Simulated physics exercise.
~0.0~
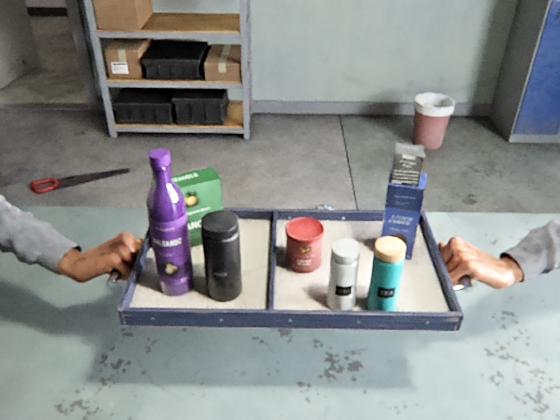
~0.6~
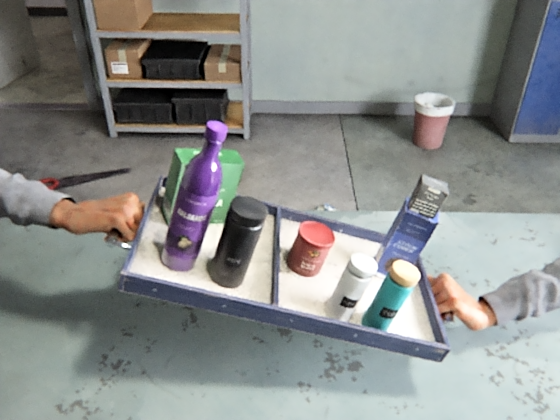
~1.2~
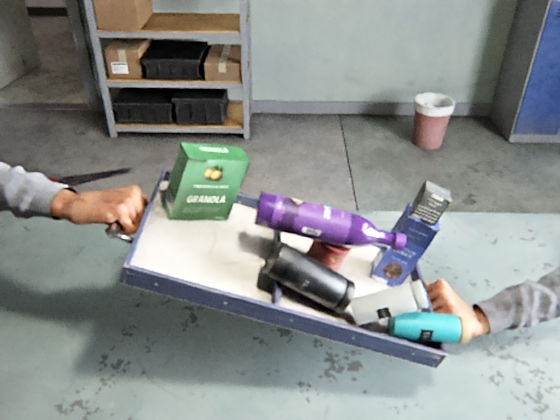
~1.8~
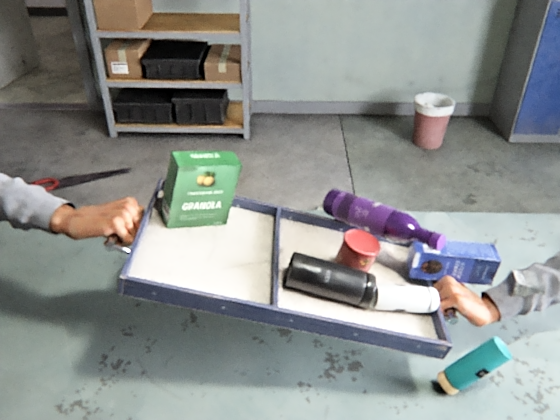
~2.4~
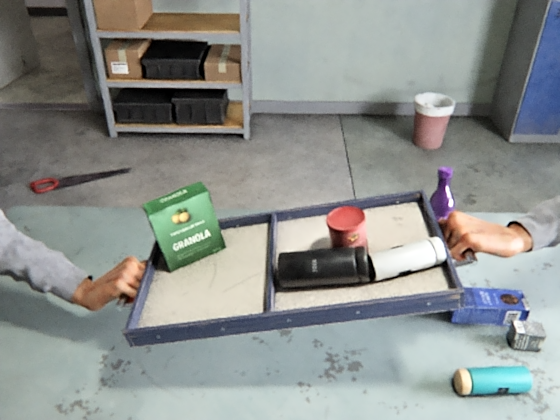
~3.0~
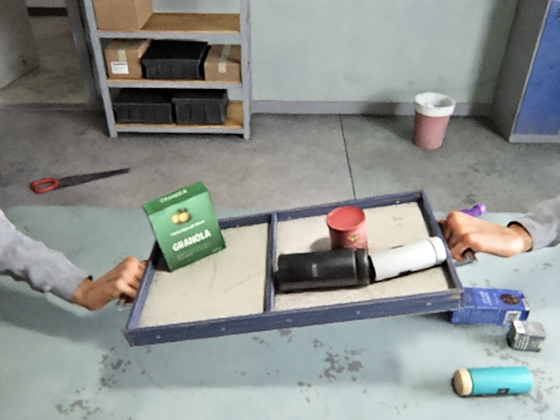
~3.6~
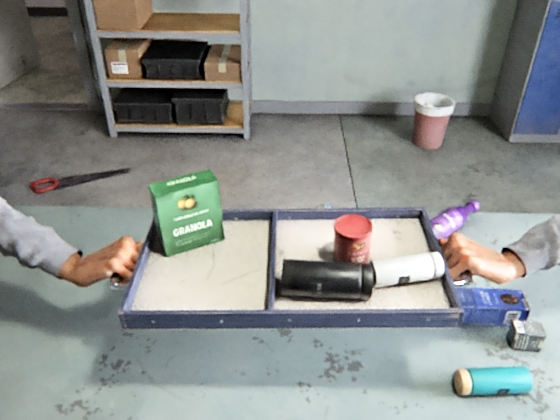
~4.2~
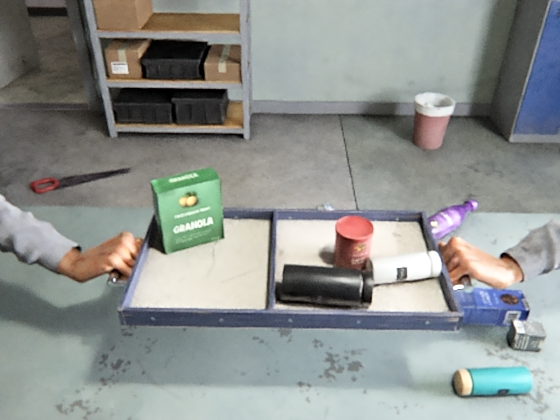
To begin with, two hands hold a divided tray level above a table, with bottles, boxes and other containers standing on it. The right edge dips, and the purple bottle and black jar topple over the middle bar into the right half. The turquoise shaker and the small grey packet drop off the right end, followed by the blue carton and the purple bottle. The tray swings back until its left edge is slightly low, then returns to level. At the end the green box and red tin stand on it, while the black jar and white shaker lie on their sides.
